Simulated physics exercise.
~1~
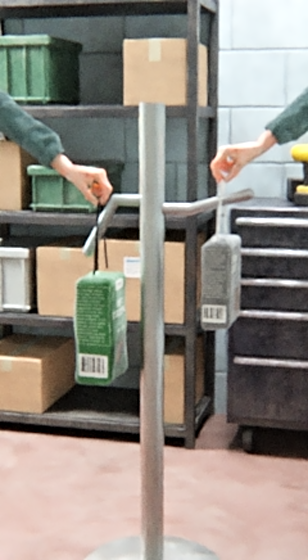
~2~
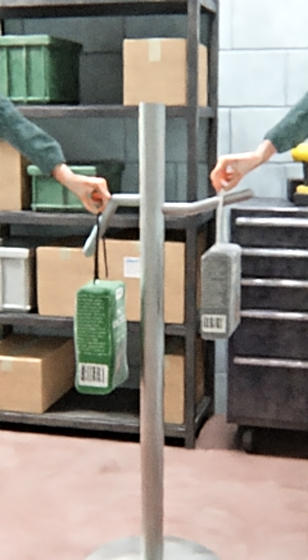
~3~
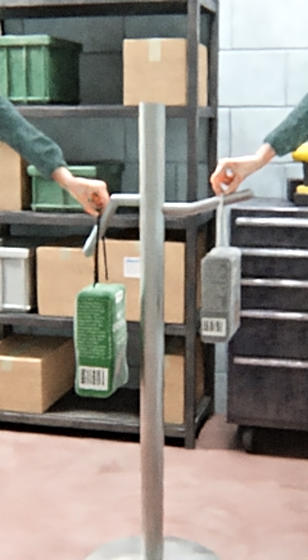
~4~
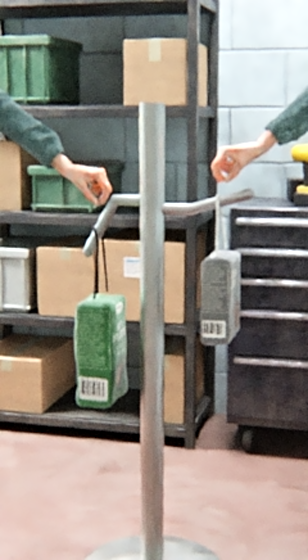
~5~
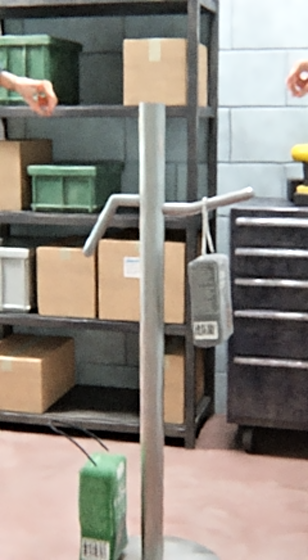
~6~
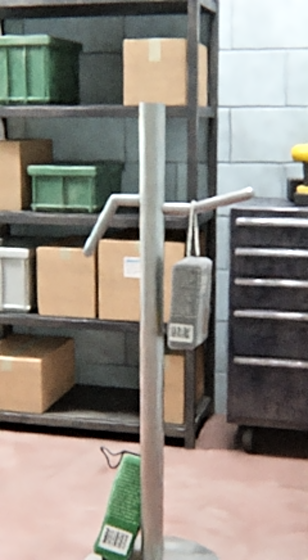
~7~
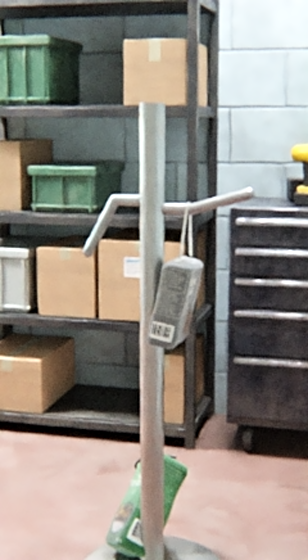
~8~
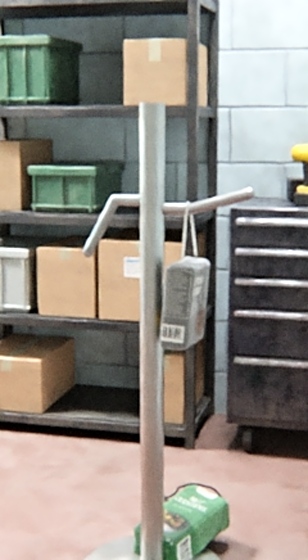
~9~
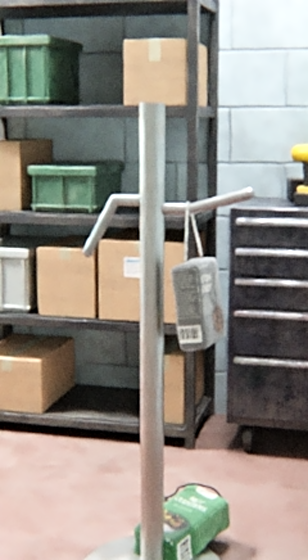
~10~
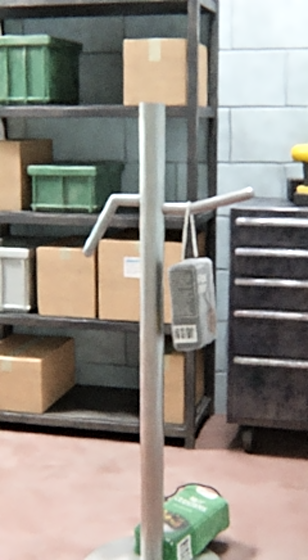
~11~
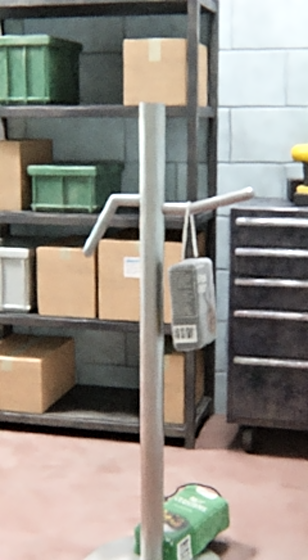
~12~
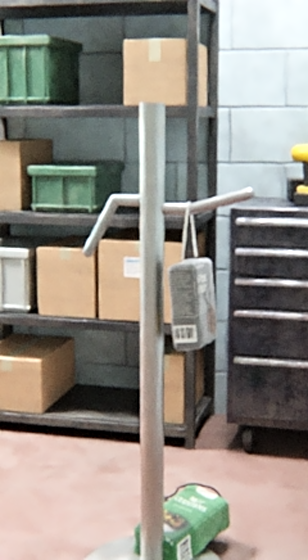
Two hands hang a green sack and grey bag; the green falls, the grey stays.
